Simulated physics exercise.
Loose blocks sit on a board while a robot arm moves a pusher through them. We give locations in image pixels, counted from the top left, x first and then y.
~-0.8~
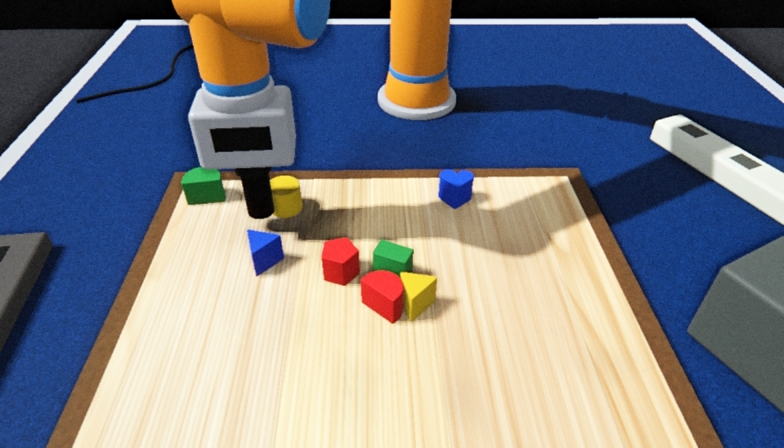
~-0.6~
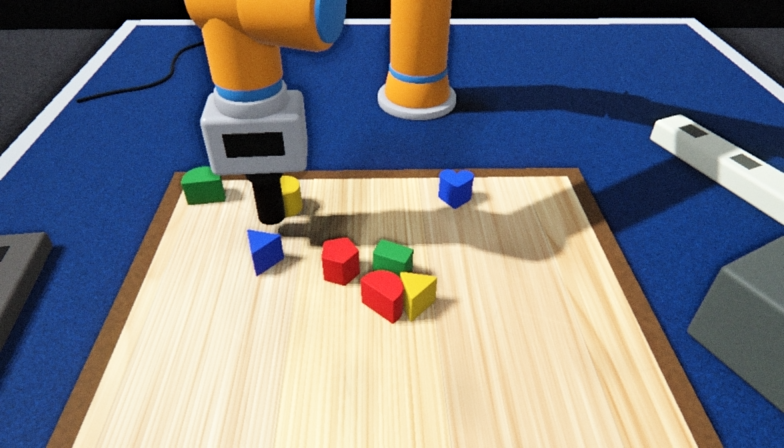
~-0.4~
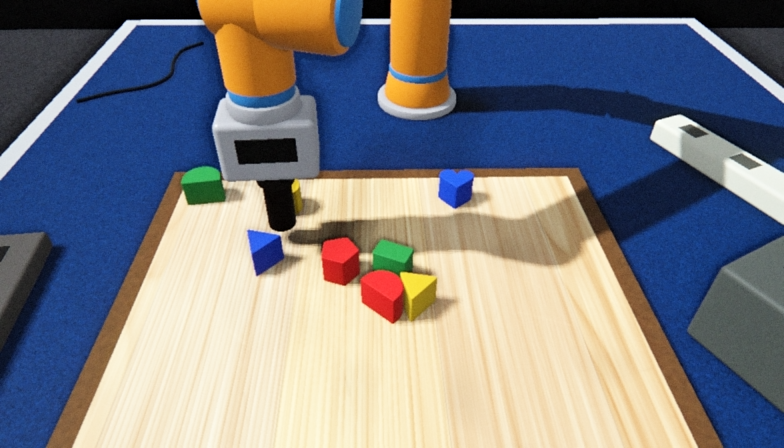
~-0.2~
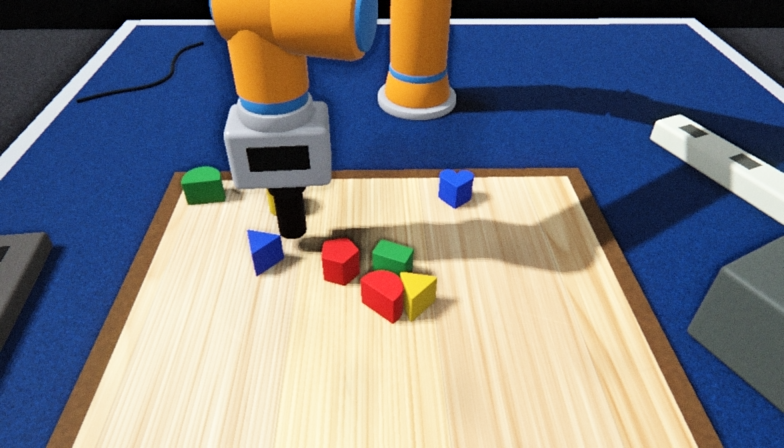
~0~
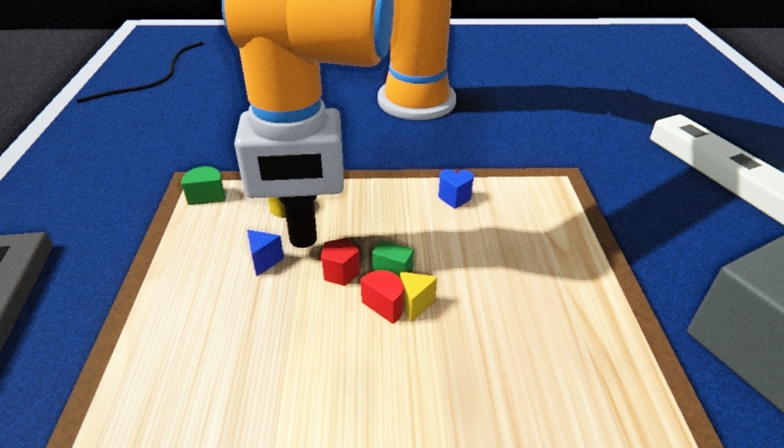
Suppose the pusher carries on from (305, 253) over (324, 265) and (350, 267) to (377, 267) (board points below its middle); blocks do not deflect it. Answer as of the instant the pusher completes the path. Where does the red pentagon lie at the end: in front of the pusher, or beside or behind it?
I expect it to be beside or behind the pusher.
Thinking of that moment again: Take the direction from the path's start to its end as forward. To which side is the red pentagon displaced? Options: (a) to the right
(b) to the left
The one that fits is a, to the right.
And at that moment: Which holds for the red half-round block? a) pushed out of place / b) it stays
The answer is a.
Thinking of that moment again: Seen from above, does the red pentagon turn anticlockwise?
I expect not.
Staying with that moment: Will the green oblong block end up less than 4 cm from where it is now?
That would be a yes.
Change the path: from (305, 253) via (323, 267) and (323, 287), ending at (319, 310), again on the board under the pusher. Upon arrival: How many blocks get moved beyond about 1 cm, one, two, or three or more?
Blocks that move over 1 cm: One.
On the path given first. Halfway along, pusher (336, 253); red pentagon (360, 260), turned 15° clockwise.
At the end, pusher (377, 253); blue three-sided block still; red pentagon (379, 266), turned 80° clockwise; red half-round block (388, 293), turned 15° anticlockwise; green oblong block (410, 253), turned 50° anticlockwise.
